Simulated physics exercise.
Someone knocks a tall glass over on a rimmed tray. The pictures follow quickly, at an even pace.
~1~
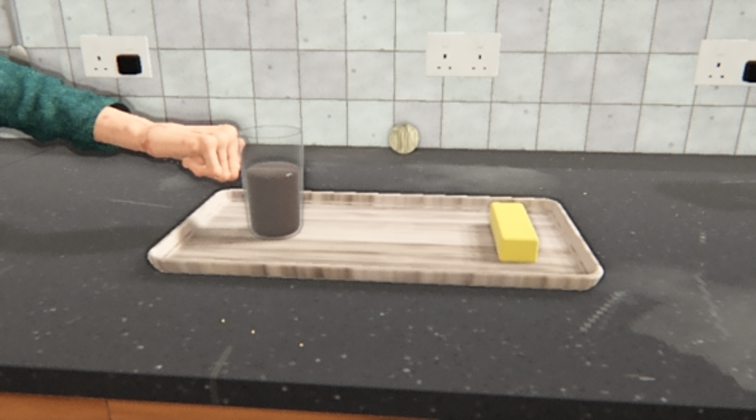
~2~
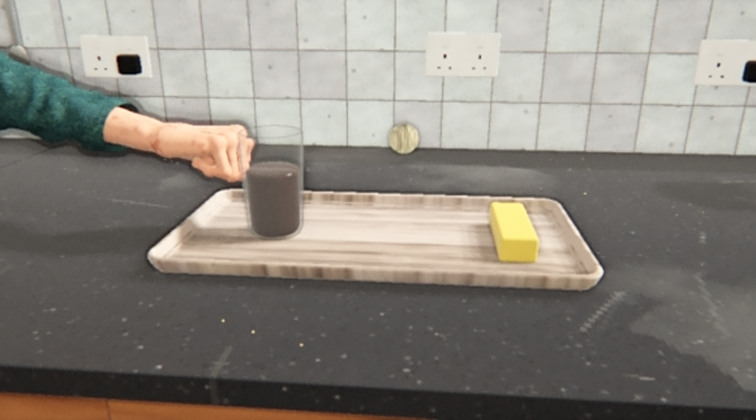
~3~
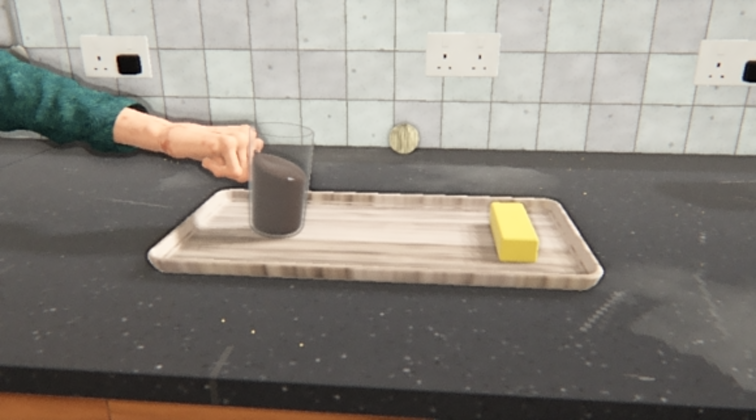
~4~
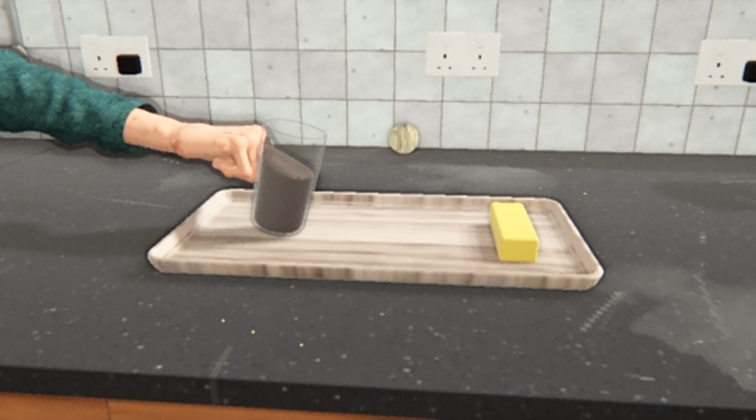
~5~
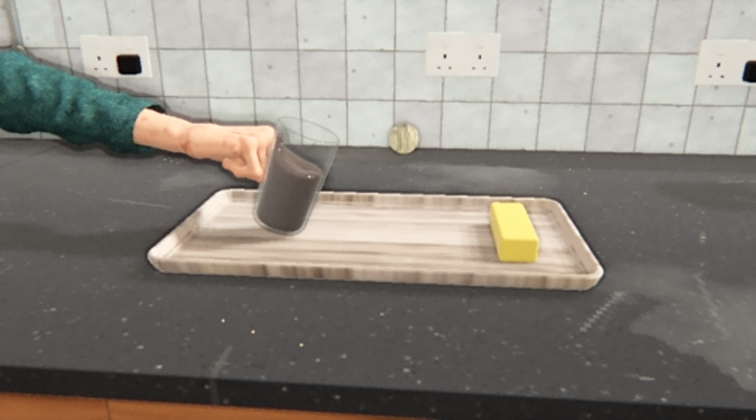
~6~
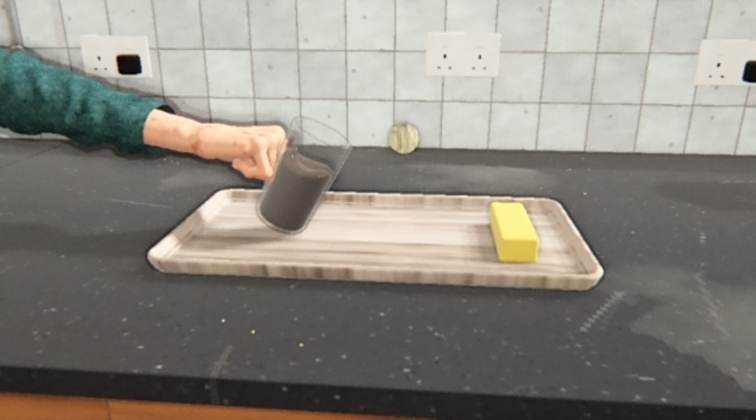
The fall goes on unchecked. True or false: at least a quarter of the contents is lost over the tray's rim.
False.
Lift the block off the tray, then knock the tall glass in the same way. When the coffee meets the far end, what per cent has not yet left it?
About 50 percent.
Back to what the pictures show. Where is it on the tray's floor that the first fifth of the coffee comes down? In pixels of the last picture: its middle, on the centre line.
Around (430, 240).
A moment on, the tall glass is falling and 100 per cent is in the glass, 0 on the tray and 0 above or beyond its rim.
Next, the tall glass lies on its side and 68 per cent is in the glass, 17 on the tray and 15 above or beyond its rim.
Then the tall glass lies on its side and 35 per cent is in the glass, 45 on the tray and 20 above or beyond its rim.
Later the tall glass lies on its side and 19 per cent is in the glass, 74 on the tray and 7 above or beyond its rim.
At rest 93 per cent is held by tray and glass, 7 is off the tray.
